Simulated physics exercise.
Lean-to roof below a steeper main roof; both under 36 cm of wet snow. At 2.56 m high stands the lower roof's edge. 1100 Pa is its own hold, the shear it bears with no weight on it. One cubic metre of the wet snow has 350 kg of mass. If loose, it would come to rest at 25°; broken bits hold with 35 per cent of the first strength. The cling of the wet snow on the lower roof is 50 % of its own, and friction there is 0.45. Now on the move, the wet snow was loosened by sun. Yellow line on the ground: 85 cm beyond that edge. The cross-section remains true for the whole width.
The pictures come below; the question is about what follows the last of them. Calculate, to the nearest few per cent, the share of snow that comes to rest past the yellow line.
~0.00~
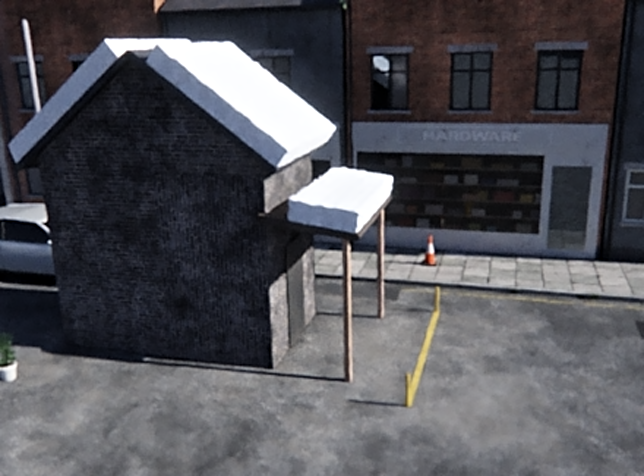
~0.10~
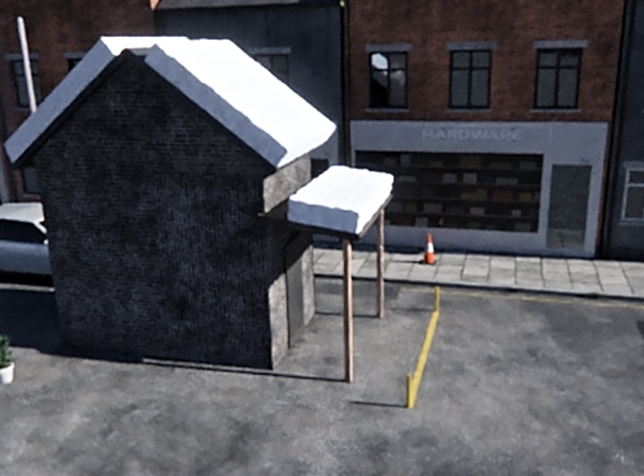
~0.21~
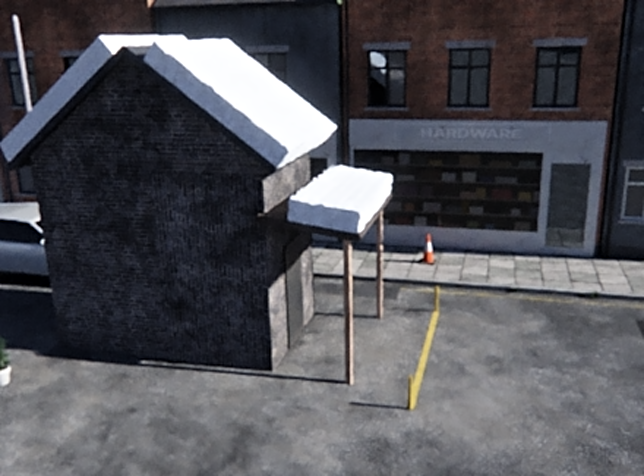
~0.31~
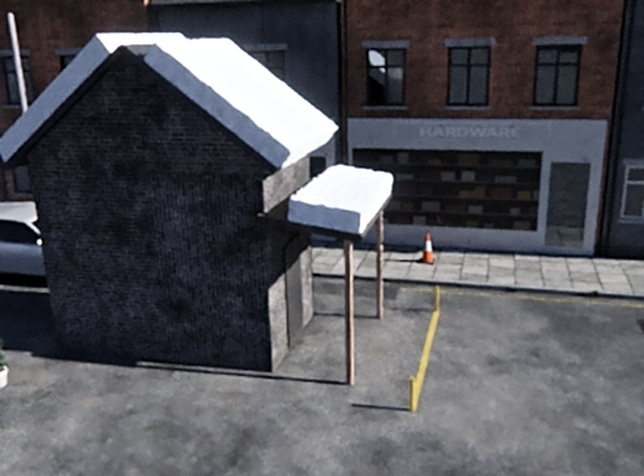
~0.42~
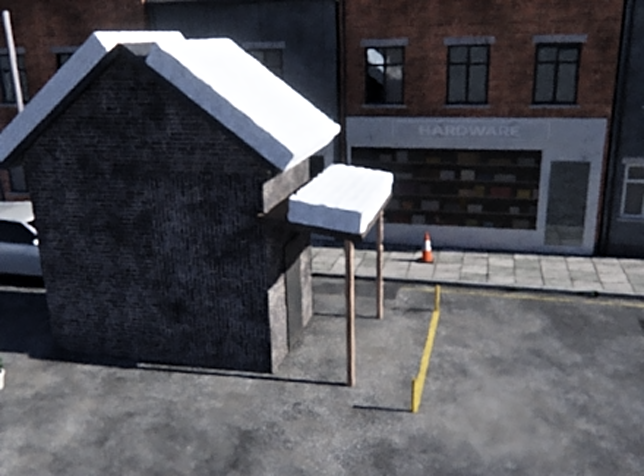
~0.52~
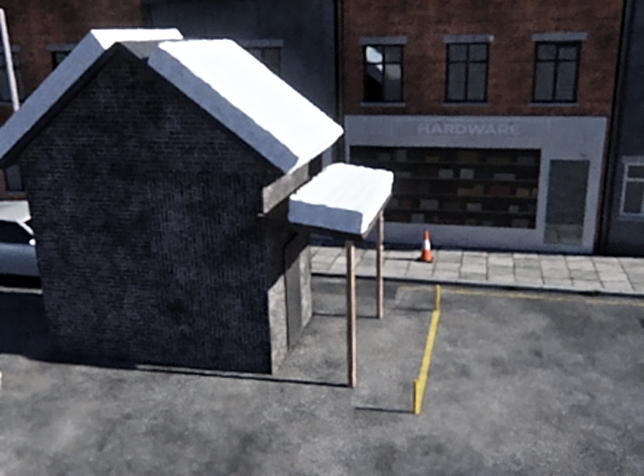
Roughly 20 per cent.
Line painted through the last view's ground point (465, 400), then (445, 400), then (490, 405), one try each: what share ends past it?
Roughly 3 %, then 10 %, then 0 %.
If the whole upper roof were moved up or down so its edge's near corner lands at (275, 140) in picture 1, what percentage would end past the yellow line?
Roughly 40 %.
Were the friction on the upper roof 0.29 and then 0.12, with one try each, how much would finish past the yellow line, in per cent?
It would be 45 % the first time and 55 % the second.
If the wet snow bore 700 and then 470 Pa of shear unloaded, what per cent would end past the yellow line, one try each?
30 %, then 40 %.
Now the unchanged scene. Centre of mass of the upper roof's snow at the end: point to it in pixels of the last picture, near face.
(376, 303).
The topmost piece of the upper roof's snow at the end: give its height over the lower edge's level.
0.8 m.
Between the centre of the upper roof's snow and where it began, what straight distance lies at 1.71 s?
Roughly 1.8 m.
After 1.07 s, none is below the lower edge and 0 % is past the line.
After 1.71 s, none is below the lower edge and 0 % is past the line.
After 2.36 s, 19 % is below the lower edge and 2 % is past the line.
After 3.00 s, 36 % is below the lower edge and 10 % is past the line.
After 4.90 s, 48 % is below the lower edge and 20 % is past the line.
